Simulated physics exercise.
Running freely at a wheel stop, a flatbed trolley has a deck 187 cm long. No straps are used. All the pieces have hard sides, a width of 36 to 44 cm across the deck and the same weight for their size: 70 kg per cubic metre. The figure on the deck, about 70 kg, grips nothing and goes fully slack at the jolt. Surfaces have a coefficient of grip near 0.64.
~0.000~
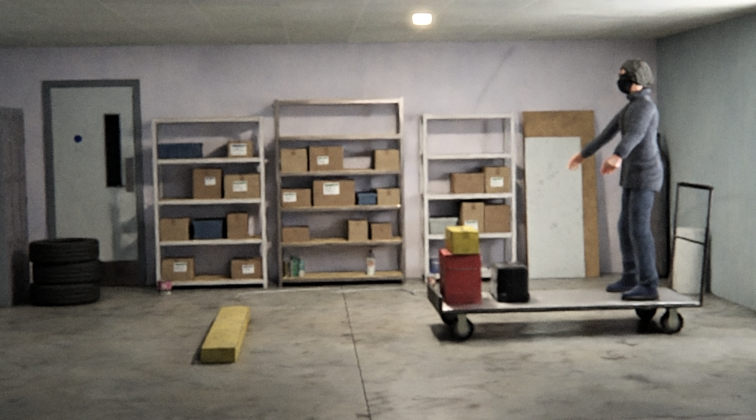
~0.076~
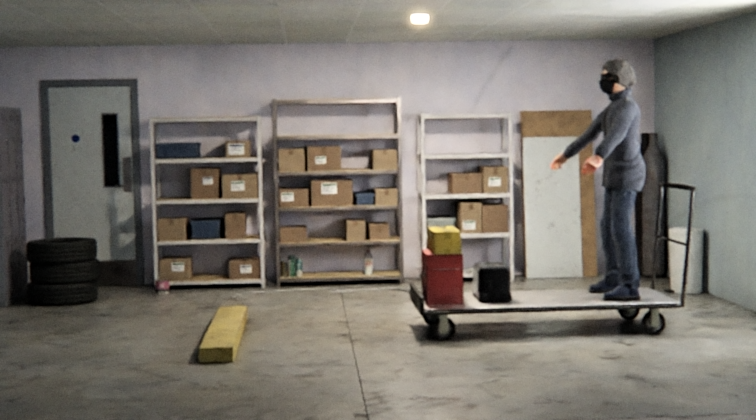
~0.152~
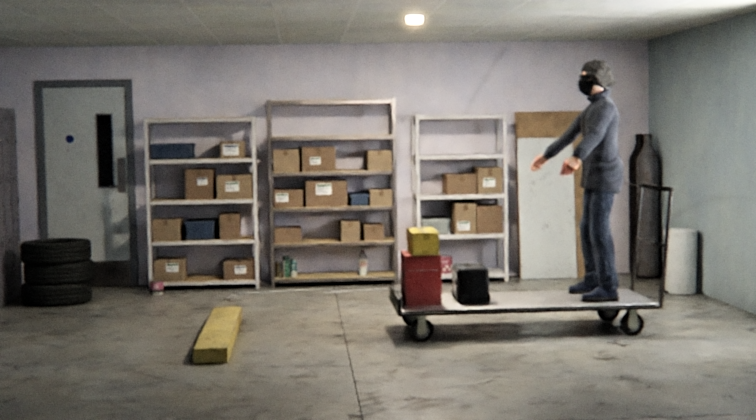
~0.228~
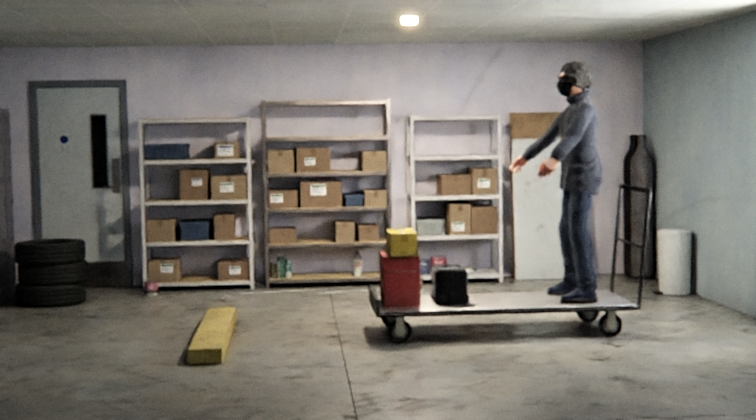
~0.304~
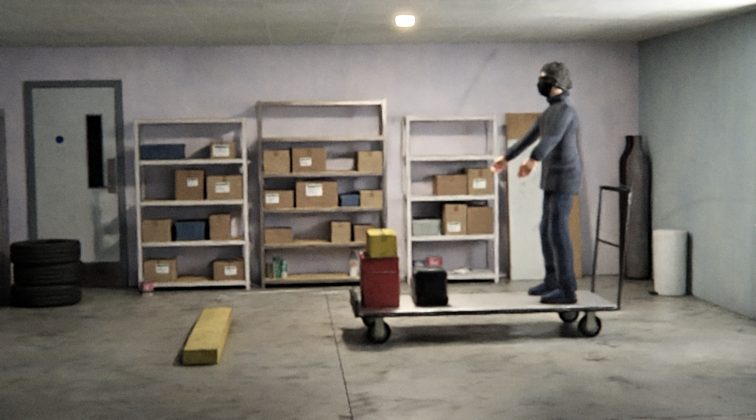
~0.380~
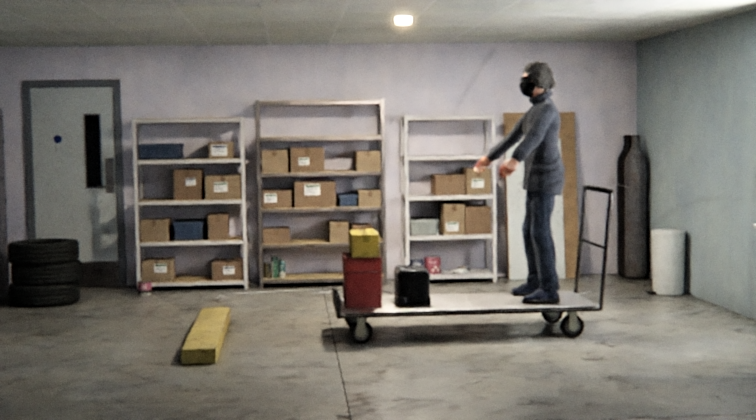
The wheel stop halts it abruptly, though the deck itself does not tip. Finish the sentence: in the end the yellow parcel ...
In the end the yellow parcel has left the deck.
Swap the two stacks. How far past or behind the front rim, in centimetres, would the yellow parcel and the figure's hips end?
Outcome - yellow: 60 cm past rim; hips: 80 cm behind rim.
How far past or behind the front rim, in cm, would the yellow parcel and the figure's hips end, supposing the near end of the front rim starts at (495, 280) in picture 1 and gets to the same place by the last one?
So the yellow one ends up 90 cm ahead of the front rim, while the hips settle 60 cm behind it.
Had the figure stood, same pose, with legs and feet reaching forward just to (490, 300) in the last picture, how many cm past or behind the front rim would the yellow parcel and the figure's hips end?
You'd find the yellow one 30 cm past and the hips 60 cm behind the front rim.
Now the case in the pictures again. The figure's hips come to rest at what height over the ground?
Roughly 70 cm.
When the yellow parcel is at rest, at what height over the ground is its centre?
Its centre ends some 10 cm up.
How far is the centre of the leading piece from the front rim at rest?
Roughly 30 cm beyond the front rim.
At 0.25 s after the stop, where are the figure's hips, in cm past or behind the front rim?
Around 120 cm short of the front rim.
The wheels strike at 0.96 s.
After 1.51 s the yellow parcel is 13 cm past the rim, tilted 100°, near (194, 298) in the last picture's view.
After 1.96 s the yellow parcel is 27 cm past the rim, tilted 180°, near (175, 330) in the last picture's view.
When all is still (3.0 s), past the rim, yellow parcel; behind it, black suitcase, red toolbox and the figure's hips.
